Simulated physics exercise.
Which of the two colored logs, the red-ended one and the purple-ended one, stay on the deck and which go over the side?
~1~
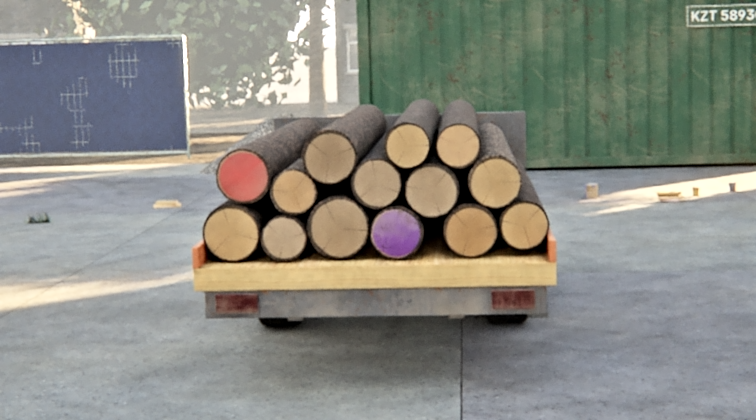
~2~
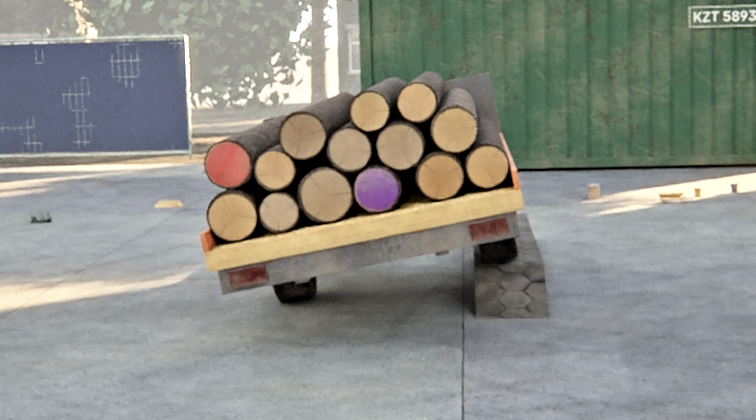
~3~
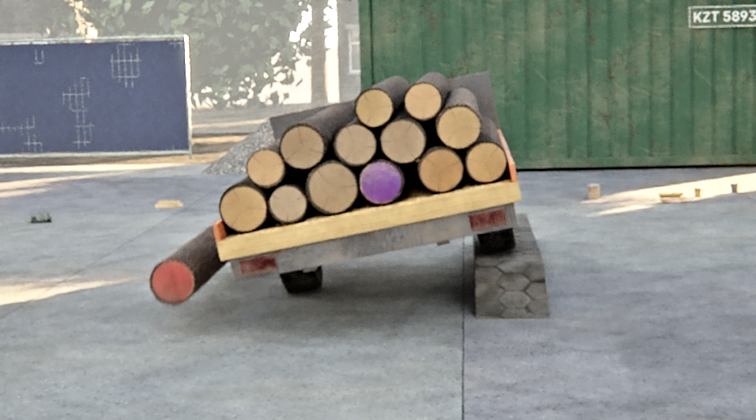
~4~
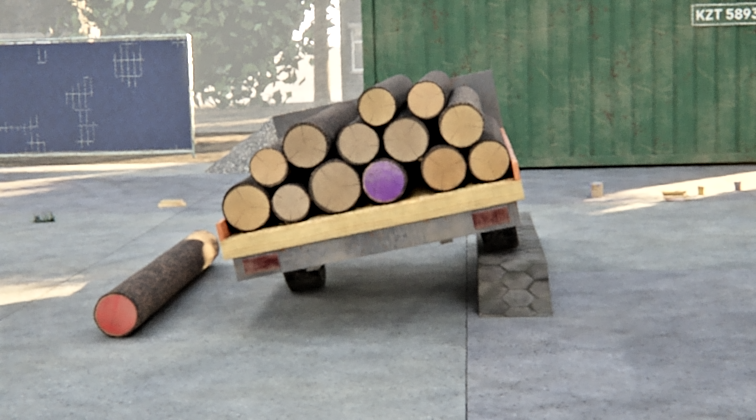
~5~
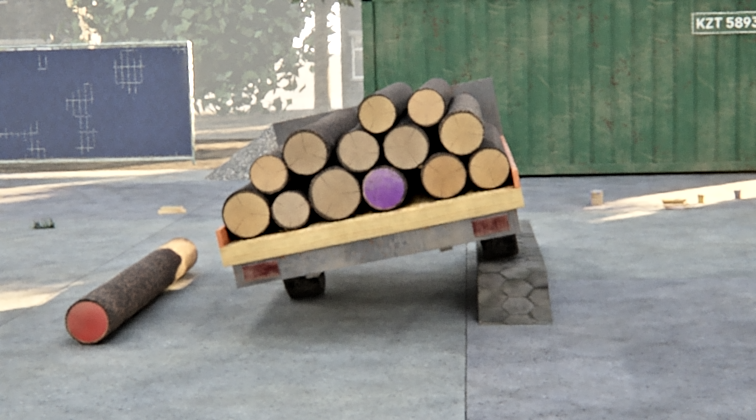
The red-ended log goes over the left edge and ends up on the ground, while the purple-ended log stays on the leaning deck.
